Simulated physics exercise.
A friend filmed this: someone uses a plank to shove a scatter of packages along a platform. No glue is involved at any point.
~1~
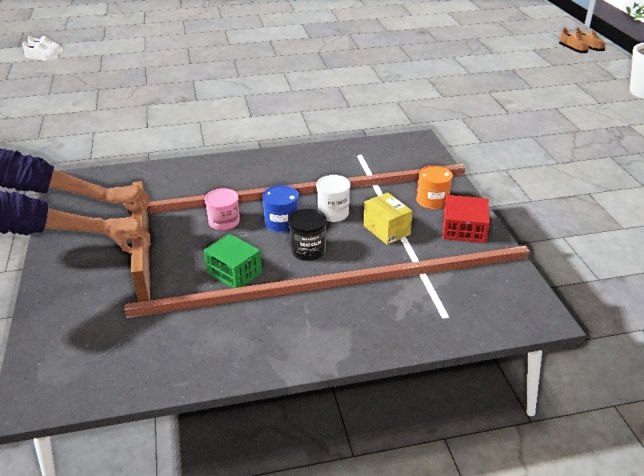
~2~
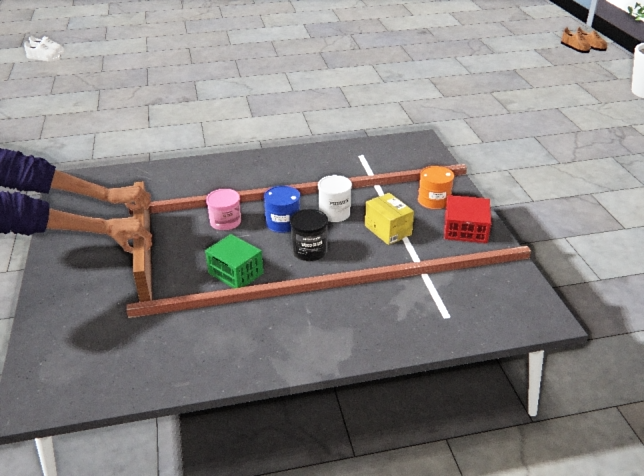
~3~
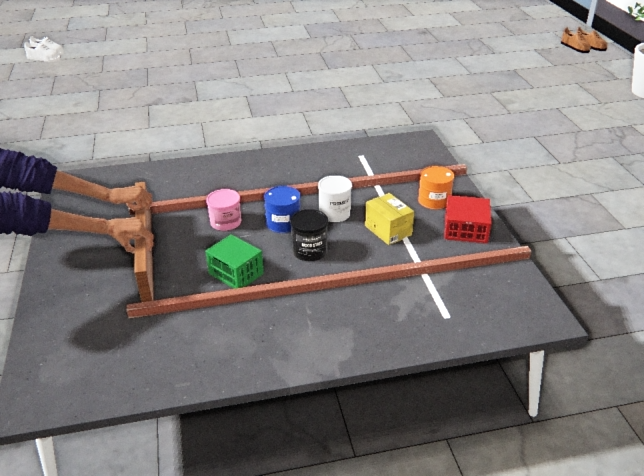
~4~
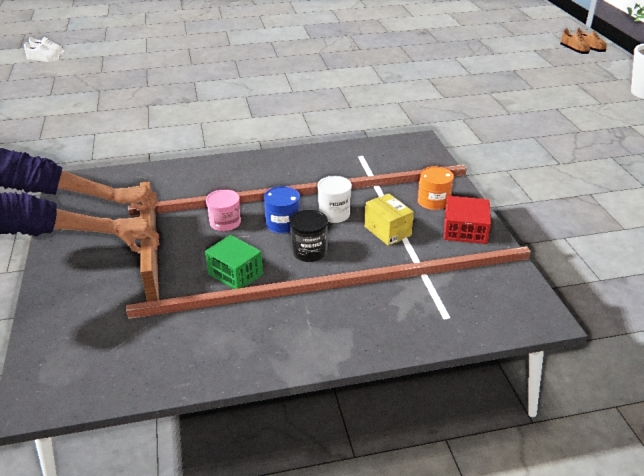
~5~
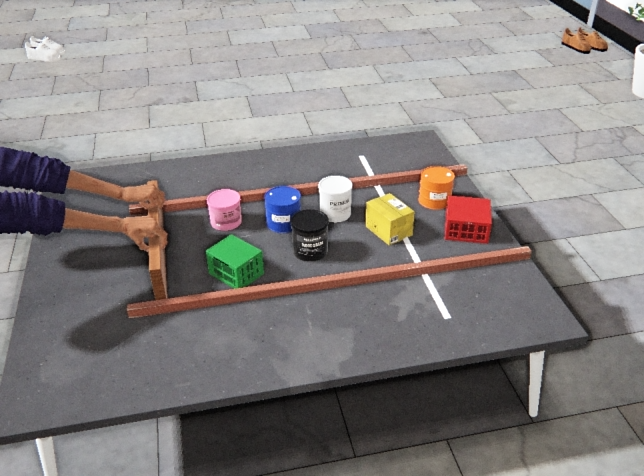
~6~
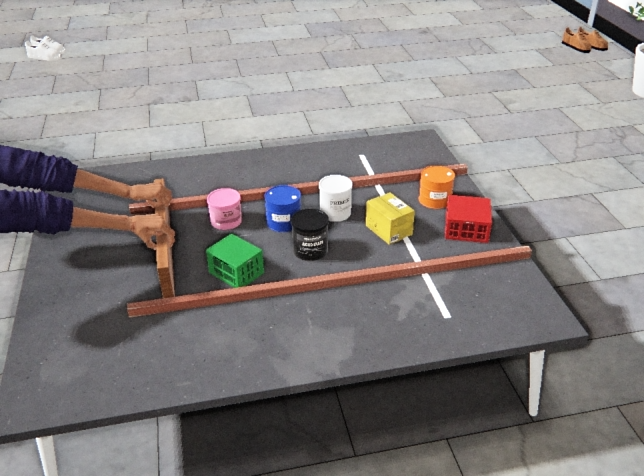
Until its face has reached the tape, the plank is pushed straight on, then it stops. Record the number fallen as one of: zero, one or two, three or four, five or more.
I expect none of them to drop off the edge.
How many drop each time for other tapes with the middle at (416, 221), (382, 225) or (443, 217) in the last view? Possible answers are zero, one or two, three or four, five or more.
Going through the places as listed, I'd say none, then none at all, then either one or two.
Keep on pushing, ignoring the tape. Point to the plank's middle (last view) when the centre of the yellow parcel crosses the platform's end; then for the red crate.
First one: Around (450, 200). Other one: Around (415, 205).
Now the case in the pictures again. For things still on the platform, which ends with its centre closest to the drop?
It's the red crate that ends nearest.
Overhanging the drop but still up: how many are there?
It's 1.
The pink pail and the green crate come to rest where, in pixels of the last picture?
In the last picture, roughly (397, 182) and (432, 242).
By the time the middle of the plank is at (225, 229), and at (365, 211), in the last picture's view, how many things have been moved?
The first number is 2, the next one 6.
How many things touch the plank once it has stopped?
In total, 4.
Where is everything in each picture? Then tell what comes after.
In the first frame, red crate (466, 219); orange canister (434, 187); yellow parcel (388, 218); plank (141, 240); tape (396, 223).
In the second frame, orange canister (436, 187); white pail (335, 199).
In the third frame, yellow parcel (389, 219); plank (144, 240).
In the fourth frame, red crate (467, 219); blue canister (282, 210).
In the fifth frame, orange canister (436, 188); black pail (310, 236).
In the sixth frame, red crate (468, 218); orange canister (437, 187); yellow parcel (390, 218); plank (164, 237); tape (398, 223).
Early on, none off yet; red crate at rest near (468, 218); orange canister at rest near (437, 187); yellow parcel at rest near (390, 218).
Finally, the number that fall off is zero.
